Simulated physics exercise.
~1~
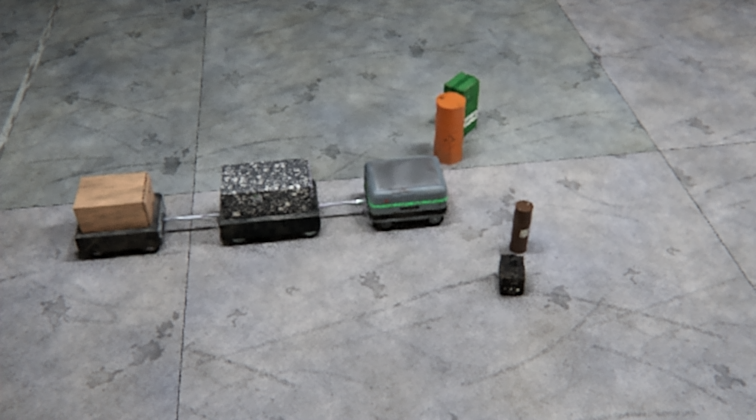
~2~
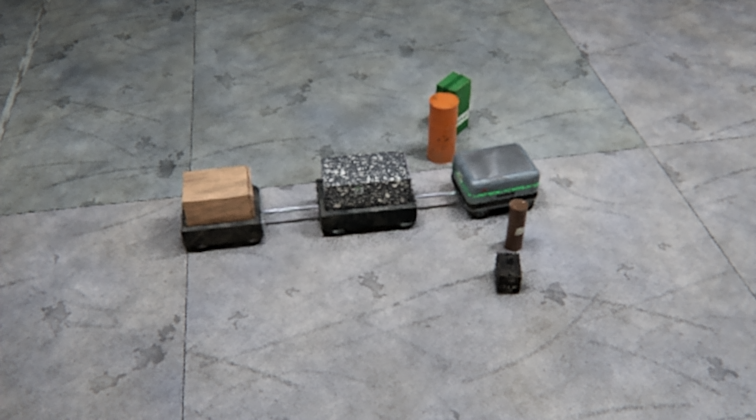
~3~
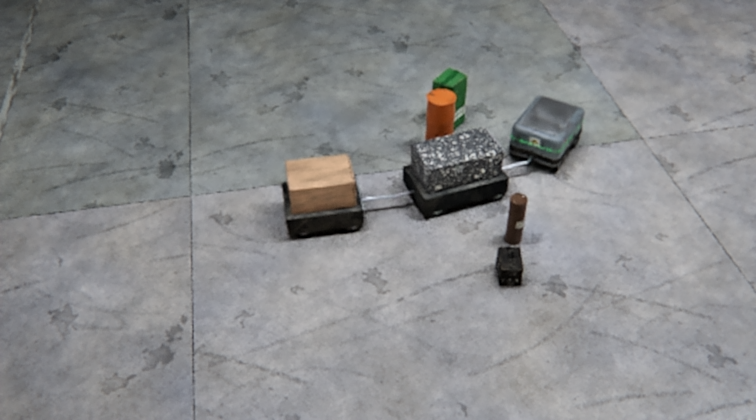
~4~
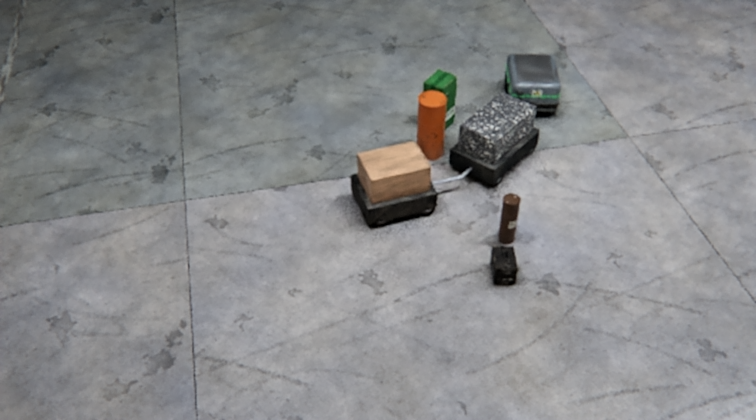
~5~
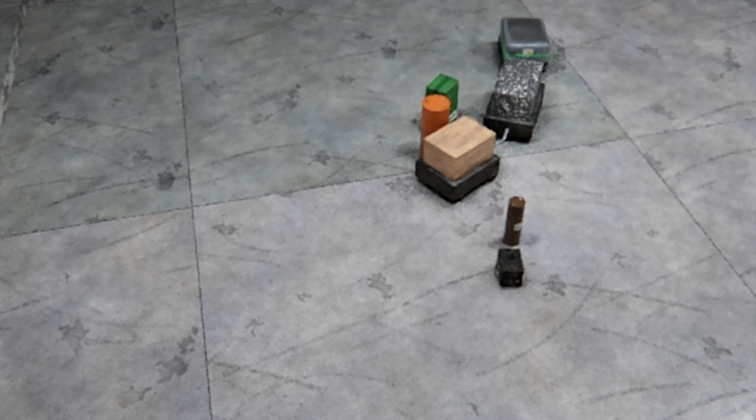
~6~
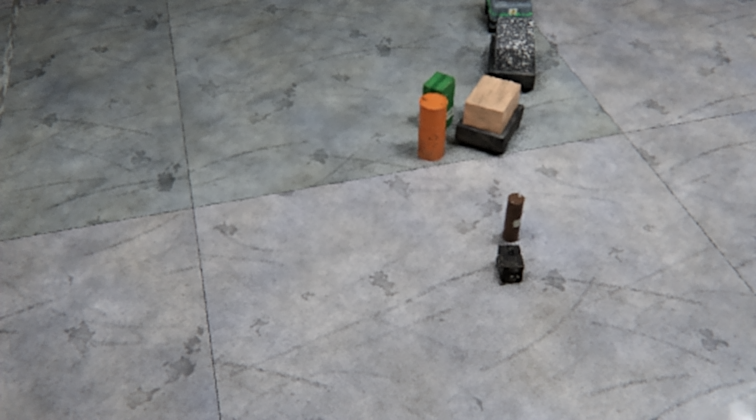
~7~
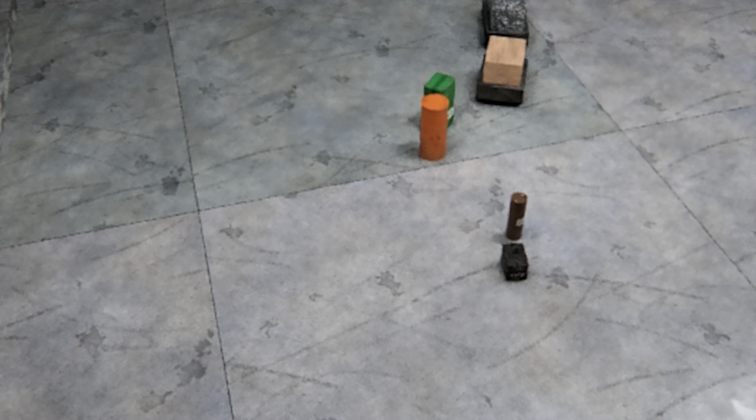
On a scuffed grey floor, a small train with a green-trimmed front vehicle pulled two carts rightward, then curved left between the upright objects and headed away until its front left view, while the orange cylinder and the other standing items stayed put.
